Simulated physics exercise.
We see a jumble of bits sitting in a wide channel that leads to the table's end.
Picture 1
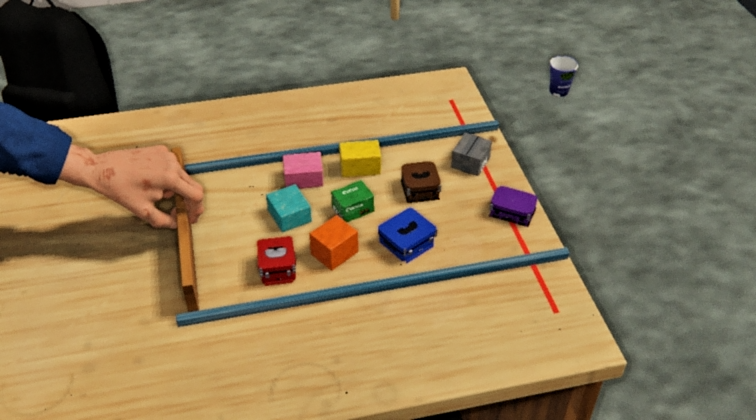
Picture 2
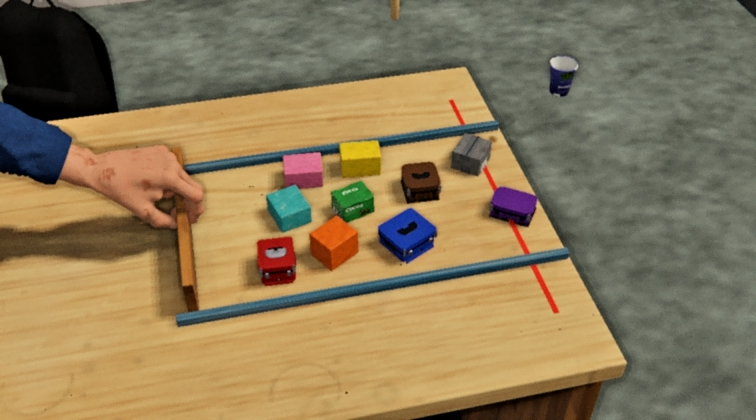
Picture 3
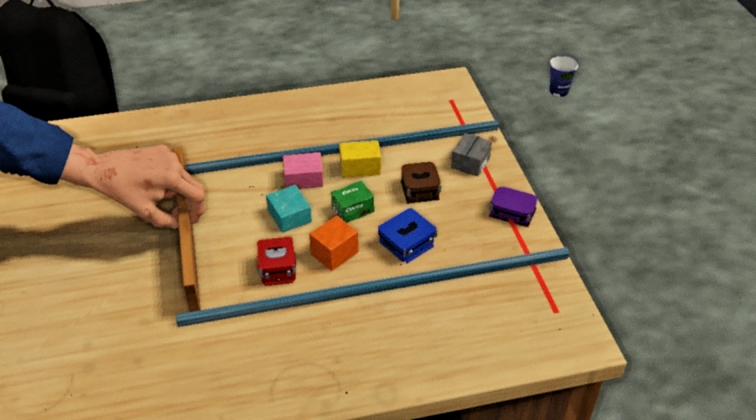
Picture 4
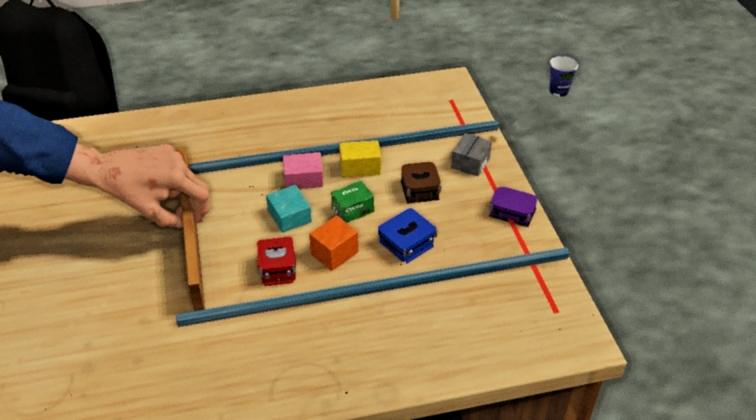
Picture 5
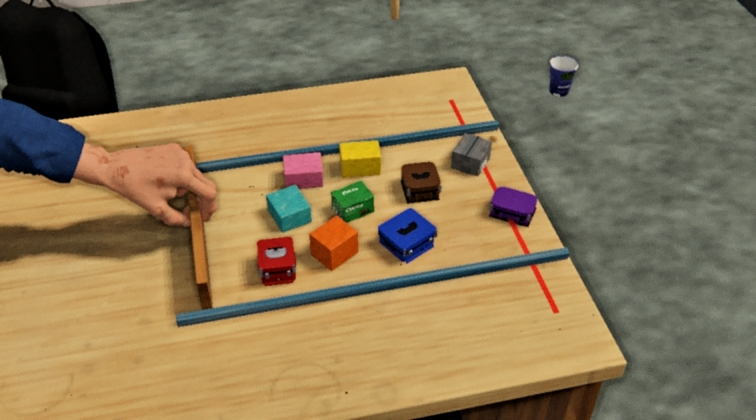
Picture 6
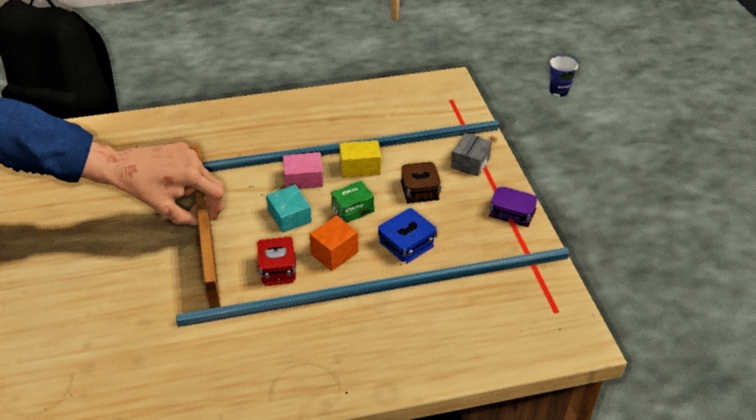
A hand in a blue sleeve holds a wooden board upright, then slides it slightly to the right between two blue rails, while the colourful blocks and cases, some near a red line, stay still on the table.
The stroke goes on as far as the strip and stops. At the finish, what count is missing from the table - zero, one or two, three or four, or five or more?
Missing: Five or more.
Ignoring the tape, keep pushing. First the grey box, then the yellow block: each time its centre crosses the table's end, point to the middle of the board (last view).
The middle is at (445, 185) when it's the grey box, and at (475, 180) when it's the yellow block.
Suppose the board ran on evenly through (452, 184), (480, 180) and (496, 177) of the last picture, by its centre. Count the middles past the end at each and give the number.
Over the end: 3, 5, 7.
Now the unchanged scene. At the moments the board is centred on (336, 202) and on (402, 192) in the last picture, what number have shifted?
The counts are 7 and 10.
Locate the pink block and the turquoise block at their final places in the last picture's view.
Near (494, 142) and (509, 177).
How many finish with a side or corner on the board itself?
In contact: 3.
Soon after, none off yet; purple case at rest near (513, 207); grey box at rest near (472, 155); brown case at rest near (420, 183).
In the end, the number that fall off is five or more; gone, orange block, green box, yellow block, blue case, brown case, grey box and purple case.
